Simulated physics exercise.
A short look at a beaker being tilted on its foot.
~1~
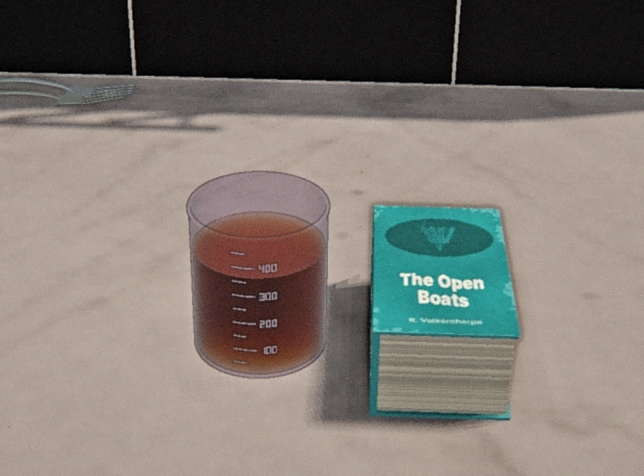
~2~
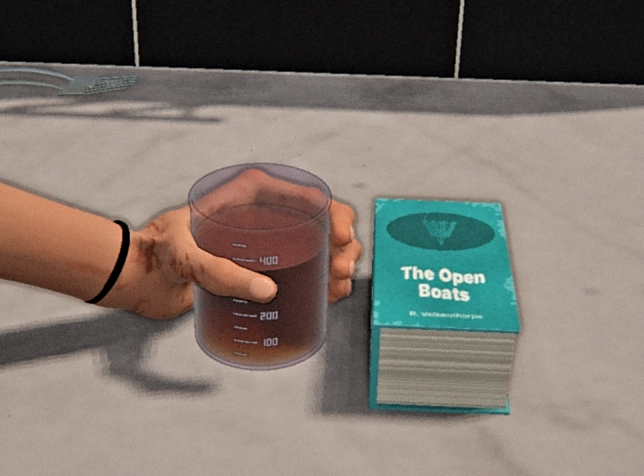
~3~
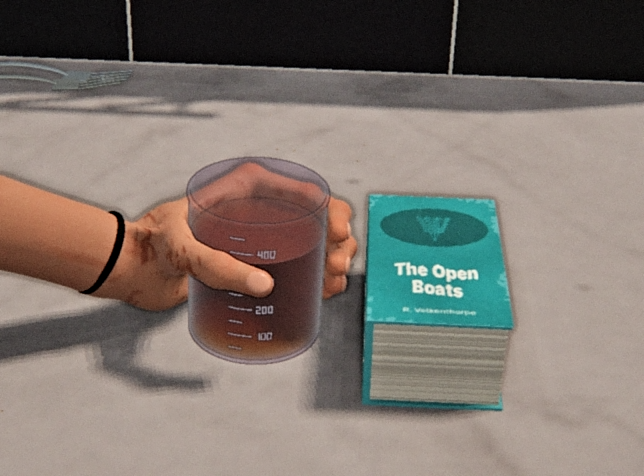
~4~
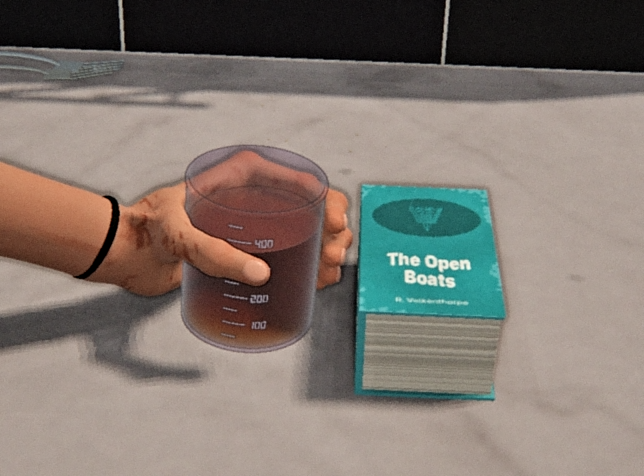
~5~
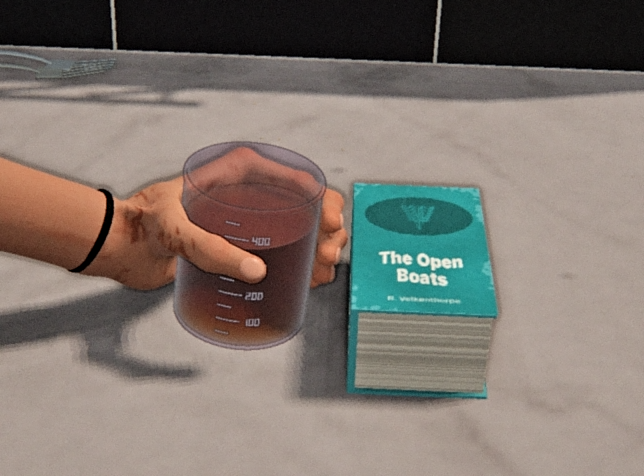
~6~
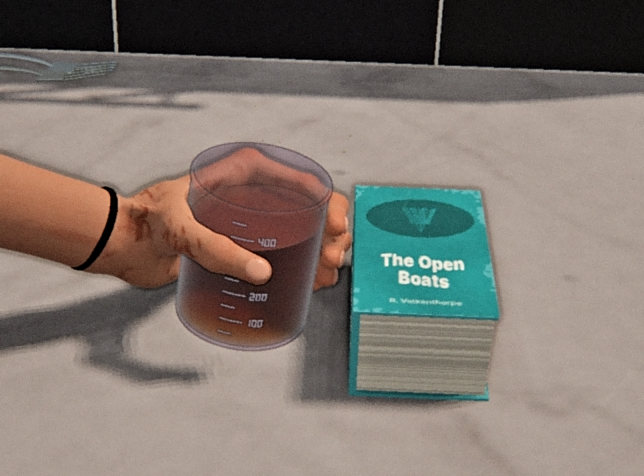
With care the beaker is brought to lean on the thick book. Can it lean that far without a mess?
It stays dry outside.
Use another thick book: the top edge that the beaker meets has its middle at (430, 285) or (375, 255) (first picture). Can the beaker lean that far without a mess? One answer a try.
One after the other: Leaks, loses none.
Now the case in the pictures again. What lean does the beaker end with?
Near 25 degrees.
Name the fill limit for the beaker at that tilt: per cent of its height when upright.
Near 85 in a hundred.
Next, the beaker leans by about 15°; its rim is dry.
After that, the beaker leans by about 20°; its rim is dry.
Finally, the beaker leans by about 25°, against the thick book; its rim is dry.
